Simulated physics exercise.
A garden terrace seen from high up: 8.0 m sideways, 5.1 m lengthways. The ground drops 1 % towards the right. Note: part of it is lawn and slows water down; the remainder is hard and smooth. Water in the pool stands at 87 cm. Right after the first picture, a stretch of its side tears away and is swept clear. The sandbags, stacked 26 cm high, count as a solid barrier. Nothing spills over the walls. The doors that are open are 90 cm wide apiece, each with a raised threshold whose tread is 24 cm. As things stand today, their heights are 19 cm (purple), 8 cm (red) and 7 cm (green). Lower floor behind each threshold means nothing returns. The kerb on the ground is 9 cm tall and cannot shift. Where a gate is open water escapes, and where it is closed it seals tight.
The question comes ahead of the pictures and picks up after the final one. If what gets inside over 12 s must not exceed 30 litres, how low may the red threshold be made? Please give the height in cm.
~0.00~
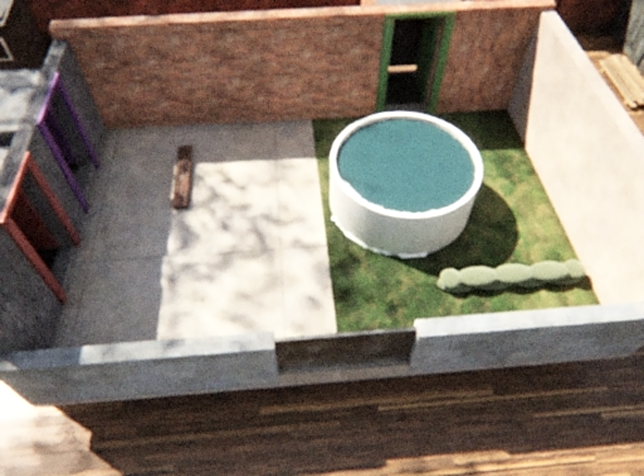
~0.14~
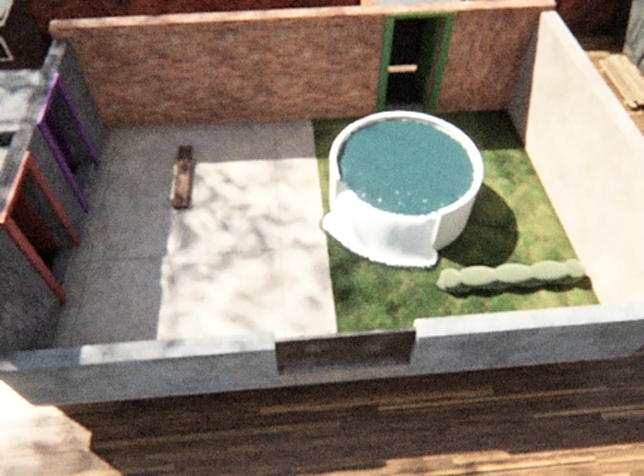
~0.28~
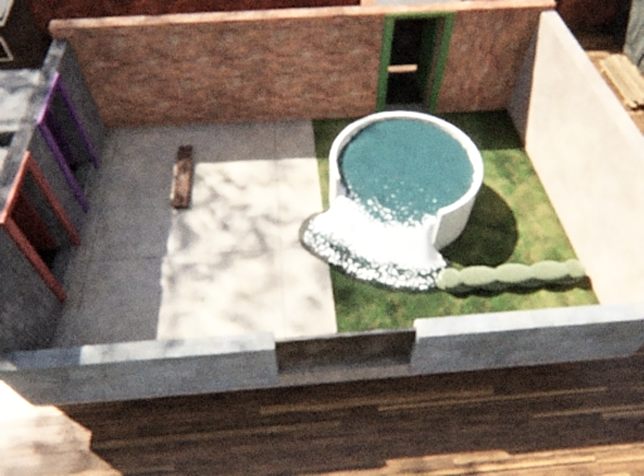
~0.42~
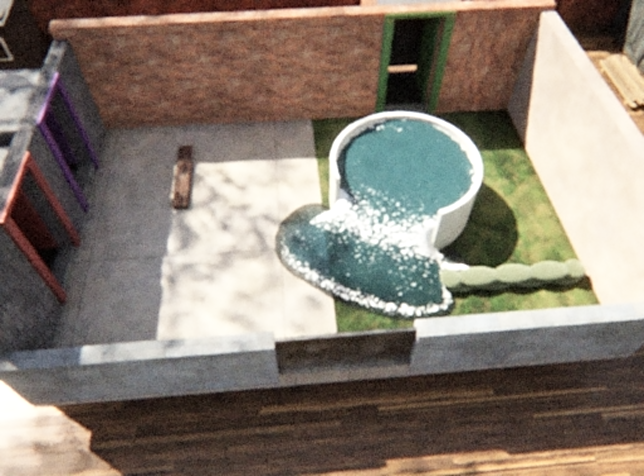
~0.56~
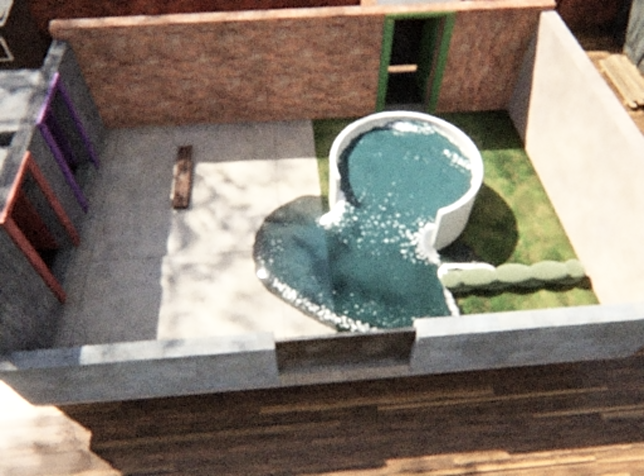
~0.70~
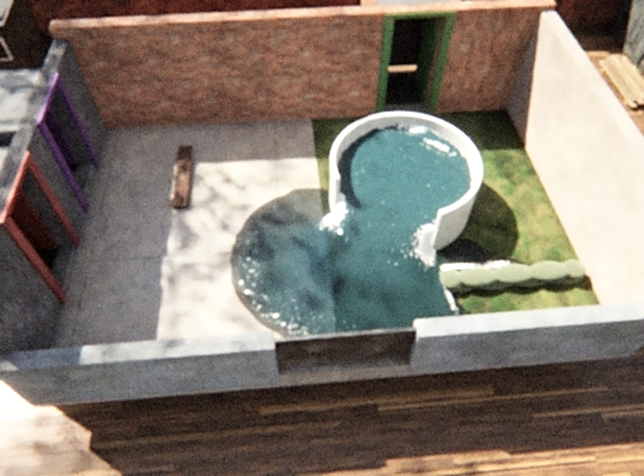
Around 20 cm.
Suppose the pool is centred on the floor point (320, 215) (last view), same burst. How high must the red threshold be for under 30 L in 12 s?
New minimum height: Approx. 19 cm.
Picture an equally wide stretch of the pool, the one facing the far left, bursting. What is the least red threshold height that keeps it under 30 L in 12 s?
You'd want it roughly 8.0 centimetres tall.
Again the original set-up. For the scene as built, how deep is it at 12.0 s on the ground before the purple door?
It works out to about 6.5 centimetres deep.
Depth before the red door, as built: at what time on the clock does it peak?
I'd say near 2.6 seconds.
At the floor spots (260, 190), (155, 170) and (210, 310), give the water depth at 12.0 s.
Roughly 7, 8 and 8 cm, in turn.
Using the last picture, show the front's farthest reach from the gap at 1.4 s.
Somewhere near the pixel (127, 371).
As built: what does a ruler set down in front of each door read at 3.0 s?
Lab note, cm: Purple 2; red 24; green 0.
After 1.4 s water covers 40 % of the floor, deepest (48 cm) near (350, 353); it has not reached the red door.
After 3.0 s water covers 50 % of the floor, deepest (38 cm) near (58, 376); 24 cm at the red door, 39 litres in over its 8 cm threshold.
After 12.0 s water covers 95 % of the floor, deepest (14 cm) near (481, 118); 6 cm at the red door, 167 litres in over its 8 cm threshold.
At the red door as built, the water arrived by 2.1 s and peaked near 25 cm at 2.6 s.
With a threshold of 18.5 cm, 42 litres would have come in within the 12 s; with 25 cm, 11 litres. So under 30 litres takes about 20 cm.
